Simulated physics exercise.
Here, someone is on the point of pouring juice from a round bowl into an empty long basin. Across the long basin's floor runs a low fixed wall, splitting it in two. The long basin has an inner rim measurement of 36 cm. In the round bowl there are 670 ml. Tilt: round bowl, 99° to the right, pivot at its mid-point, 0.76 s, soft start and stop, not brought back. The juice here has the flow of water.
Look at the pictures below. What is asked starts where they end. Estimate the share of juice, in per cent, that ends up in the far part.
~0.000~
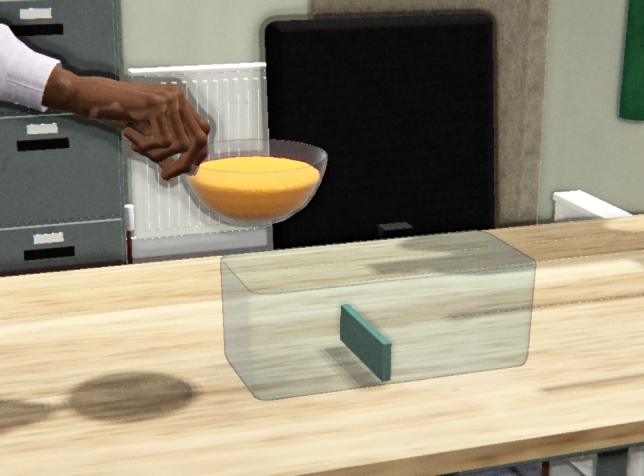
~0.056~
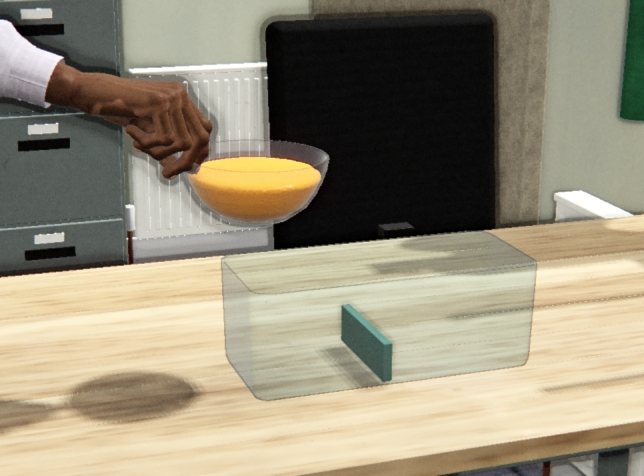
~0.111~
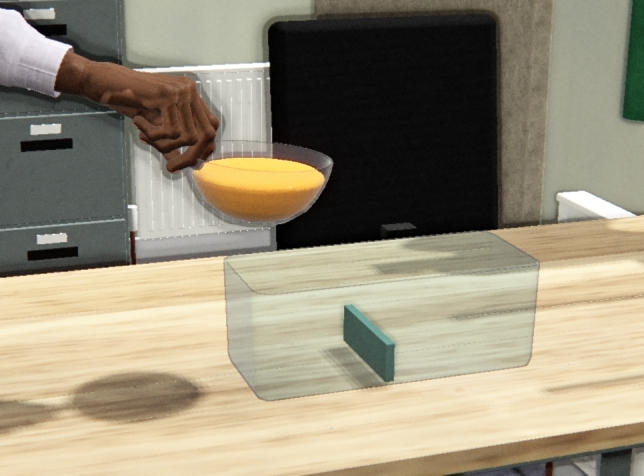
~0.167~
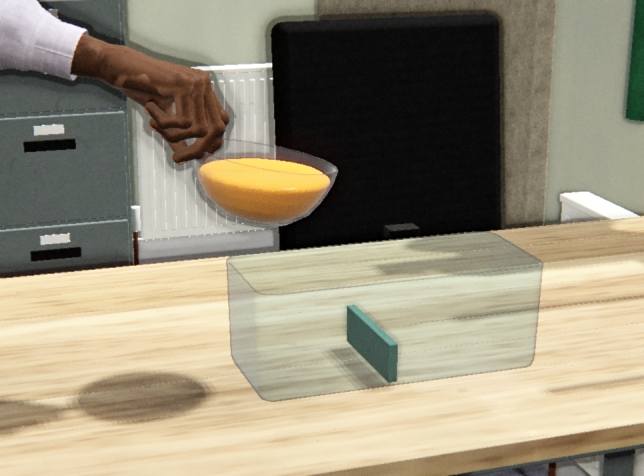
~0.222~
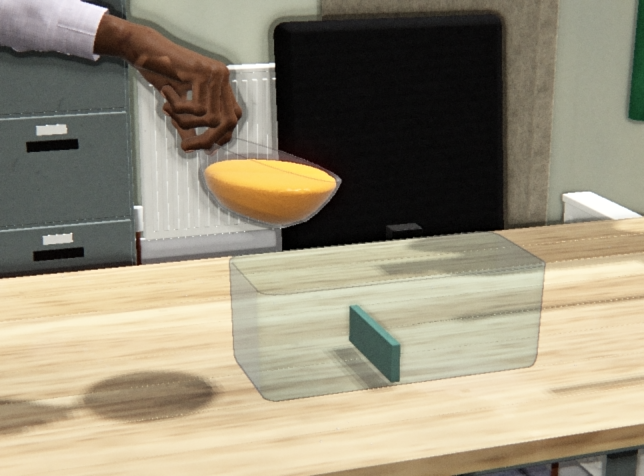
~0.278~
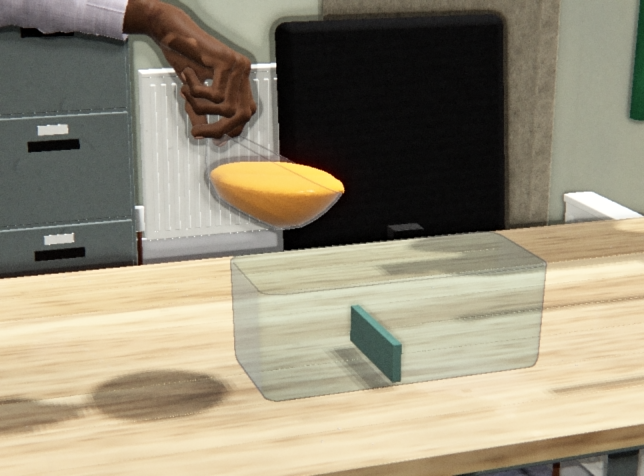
About 36 per cent.
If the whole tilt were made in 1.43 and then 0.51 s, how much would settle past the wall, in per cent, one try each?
Near 50 in a hundred on the first go and near 25 in a hundred on the second.
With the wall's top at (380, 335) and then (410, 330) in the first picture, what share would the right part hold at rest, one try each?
Some 25 in a hundred, then some 15 in a hundred.
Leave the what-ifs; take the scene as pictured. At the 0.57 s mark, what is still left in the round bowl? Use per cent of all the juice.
Close to 16 percent of the liquid remains at that time.
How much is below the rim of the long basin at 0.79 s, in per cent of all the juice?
98 per cent or thereabouts.
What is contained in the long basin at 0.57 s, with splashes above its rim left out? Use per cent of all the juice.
58 %, more or less.
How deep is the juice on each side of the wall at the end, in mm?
Final levels - left approx 18 mm, right approx 8 mm.
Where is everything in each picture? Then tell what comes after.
Tilt 0°; pouring edge (322, 152); surface from (187, 177) to (315, 167); the long basin's rim runs from (235, 277) to (511, 248); the wall's top is at (365, 324), in the first picture.
Tilt 1°; pouring edge (323, 154); surface from (189, 176) to (316, 167), in the second picture.
Tilt 5°; pouring edge (327, 159); surface from (193, 174) to (320, 170), in the third picture.
Tilt 11°; pouring edge (332, 167); surface from (198, 173) to (325, 173), in the fourth picture.
Tilt 19°; pouring edge (335, 177); surface from (204, 173) to (332, 174), in the fifth picture.
Tilt 29°; pouring edge (336, 190); surface from (210, 176) to (327, 179); 4 per cent is over the edge, in the sixth picture.
Then, 0.57 s in, the tilt is 85° and 17 per cent is still to pour, 31 is left of the wall and 27 right of it.
Then, 0.79 s in, the tilt is 99° and 0 per cent is still to pour, 63 is left of the wall and 35 right of it.
Then, 1.01 s in, the tilt is 99° and 0 per cent is still to pour, 64 is left of the wall and 35 right of it.
Then, 1.26 s in, the tilt is 99° and 0 per cent is still to pour, 64 is left of the wall and 36 right of it.
Finally, 64 per cent lies left of the wall, 36 right of it and 1 outside.
